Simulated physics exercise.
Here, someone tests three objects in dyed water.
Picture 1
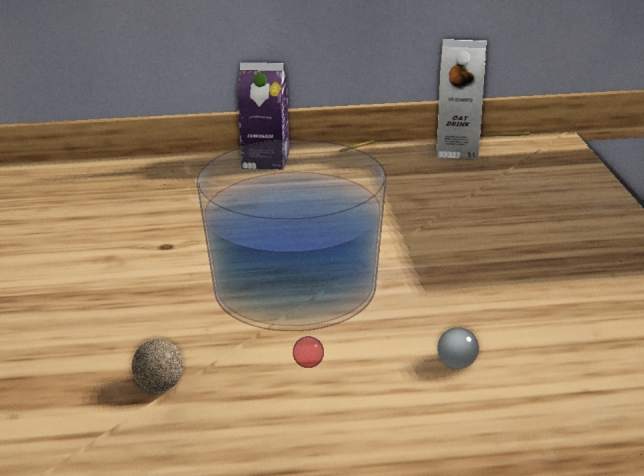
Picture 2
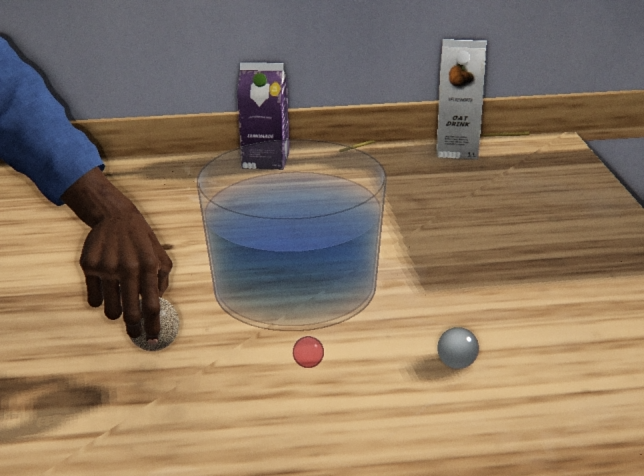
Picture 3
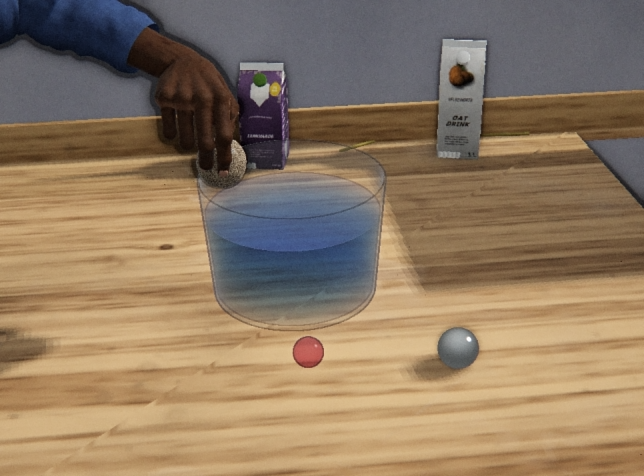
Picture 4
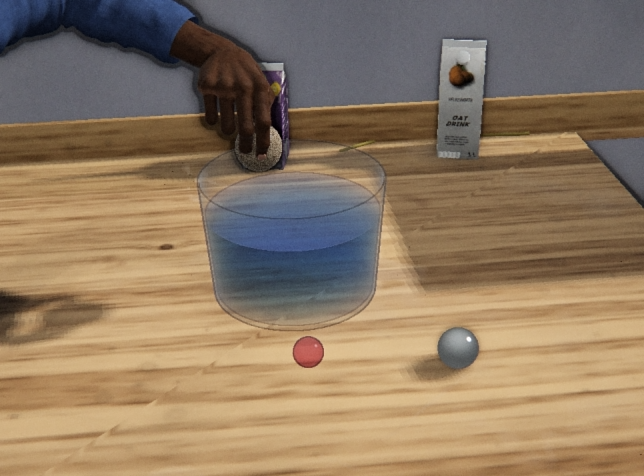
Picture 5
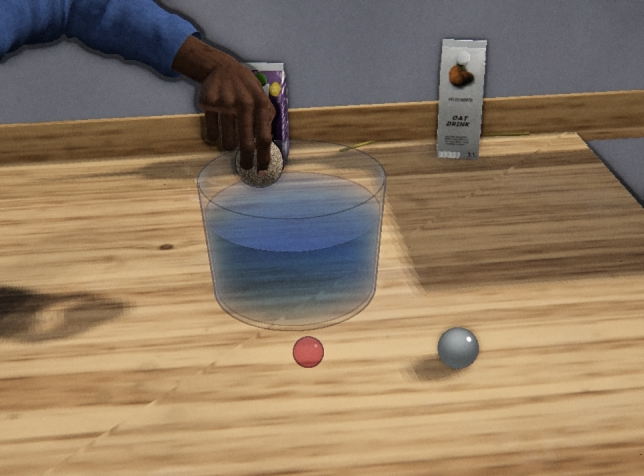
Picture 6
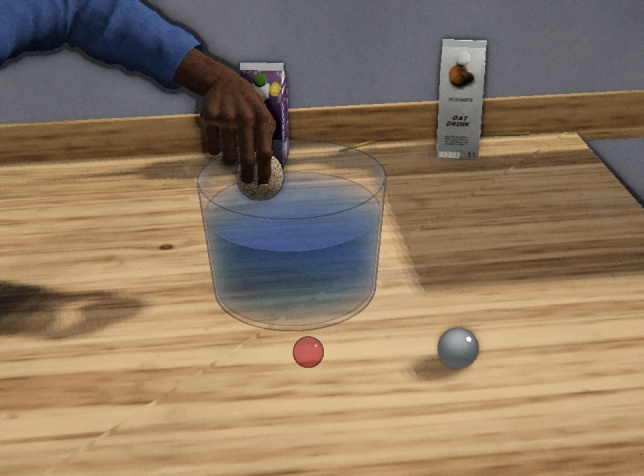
Hand picking up a stone beside a red marble and steel ball, carrying it above blue water and lowering it slightly.
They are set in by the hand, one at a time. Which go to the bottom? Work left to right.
Here the left one falls to the base, the middle one falls to the base, and the right one falls to the base.
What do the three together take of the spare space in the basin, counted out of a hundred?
I'd put it near 10 per cent.
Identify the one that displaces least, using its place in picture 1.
Result: The central body.
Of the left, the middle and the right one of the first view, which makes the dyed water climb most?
That is the leftmost piece.
A moment on, the stone drops to the bottom.
Further on, the glass marble drops to the bottom.
When it is over, the steel ball drops to the bottom; afloat, none of them.
